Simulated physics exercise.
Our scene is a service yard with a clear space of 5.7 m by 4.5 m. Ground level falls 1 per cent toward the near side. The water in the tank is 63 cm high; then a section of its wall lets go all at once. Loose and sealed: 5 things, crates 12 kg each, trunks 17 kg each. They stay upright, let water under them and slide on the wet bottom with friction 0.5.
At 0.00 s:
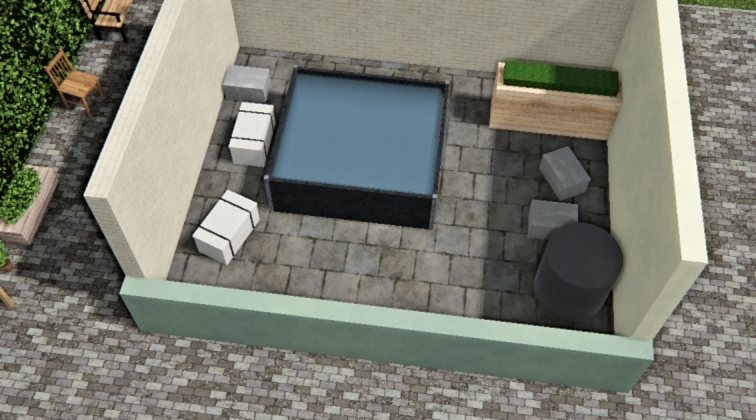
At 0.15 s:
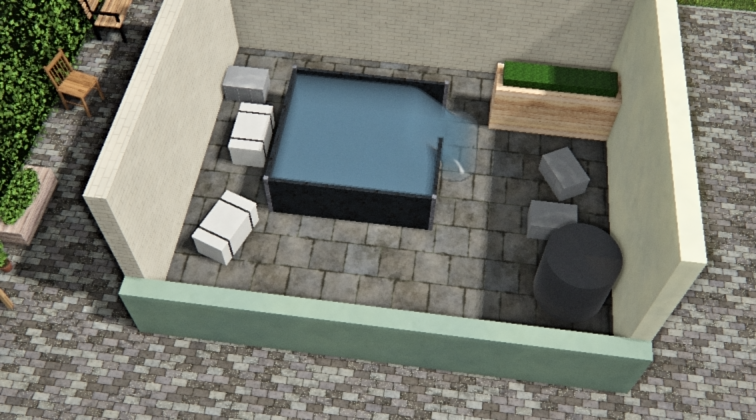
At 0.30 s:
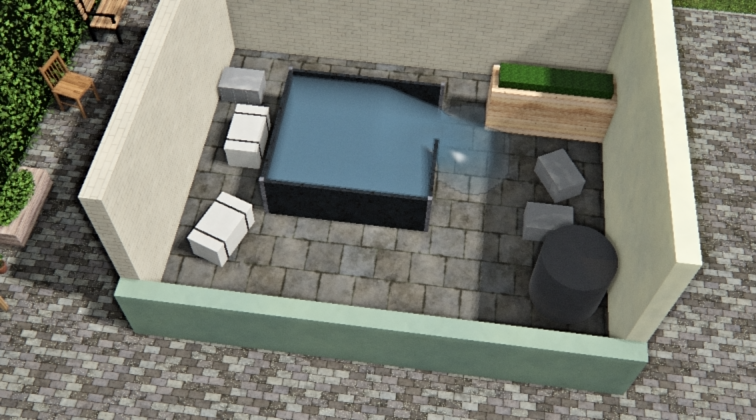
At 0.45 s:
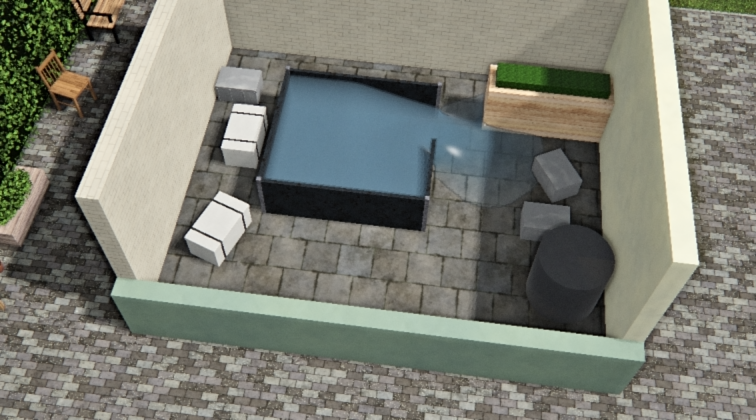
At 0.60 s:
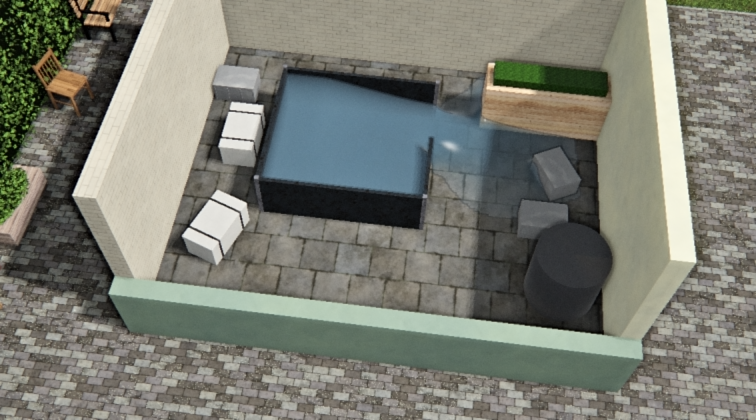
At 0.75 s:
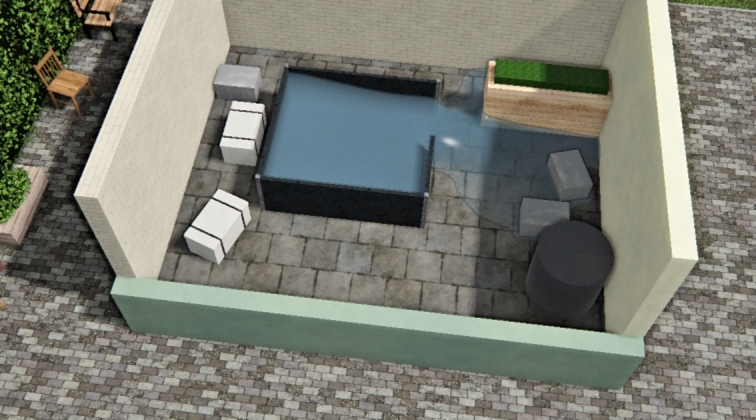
Water pouring from the right side of a dark square tank, spreading across walled paving and nudging a grey block rightward.
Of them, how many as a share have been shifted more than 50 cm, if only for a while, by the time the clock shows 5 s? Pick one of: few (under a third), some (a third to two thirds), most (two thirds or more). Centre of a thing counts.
Some.
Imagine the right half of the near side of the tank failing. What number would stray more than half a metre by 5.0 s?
5.
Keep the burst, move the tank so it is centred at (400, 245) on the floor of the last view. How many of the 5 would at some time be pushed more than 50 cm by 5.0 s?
2.
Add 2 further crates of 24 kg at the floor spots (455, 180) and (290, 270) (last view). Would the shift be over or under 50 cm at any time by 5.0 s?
The first comes out beyond the limit, the second within the limit.
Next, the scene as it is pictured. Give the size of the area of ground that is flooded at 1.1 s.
Some 8.5 m2.
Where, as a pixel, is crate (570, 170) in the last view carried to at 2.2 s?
Position: Approx. (581, 214).
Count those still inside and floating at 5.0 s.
Count: 3.
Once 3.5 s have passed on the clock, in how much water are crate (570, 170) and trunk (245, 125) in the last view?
Around 8 cm and 1 cm.
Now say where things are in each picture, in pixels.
In the first picture, a crate at (567, 166), on the bottom; a trunk at (225, 219), on the bottom; 4.2 m2 under water; 0 of 5 have shifted.
In the second picture, a crate at (566, 167), on the bottom; a trunk at (224, 219) rests on the ground; 4.8 m2 under water; 0 of 5 have shifted.
In the third picture, a crate at (562, 169), on the bottom; a trunk at (220, 221), on the bottom; water covers 5.5 m2; 0 of 5 have shifted.
In the fourth picture, a crate at (559, 169) rests on the ground; a trunk at (217, 220) rests on the ground; water covers 6.2 m2; 0 of 5 have shifted.
In the fifth picture, a crate at (557, 167) rests on the ground; a trunk at (215, 219) rests on the ground; water covers 6.9 m2; 0 of 5 have shifted.
In the sixth picture, a crate at (571, 169) rests on the ground, 19 cm from its start; a trunk at (216, 218) rests on the ground; 7.6 m2 under water; 1 of 5 have shifted.
After 1.1 s 0 of 5 are over 50 cm from their spots; 1 afloat.
After 2.2 s 1 of 5 are over 50 cm from their spots; 1 afloat.
After 3.5 s 2 of 5 are over 50 cm from their spots; 1 afloat.
After 5.0 s 2 of 5 are over 50 cm from their spots, and 2 have been at some point; 3 afloat.
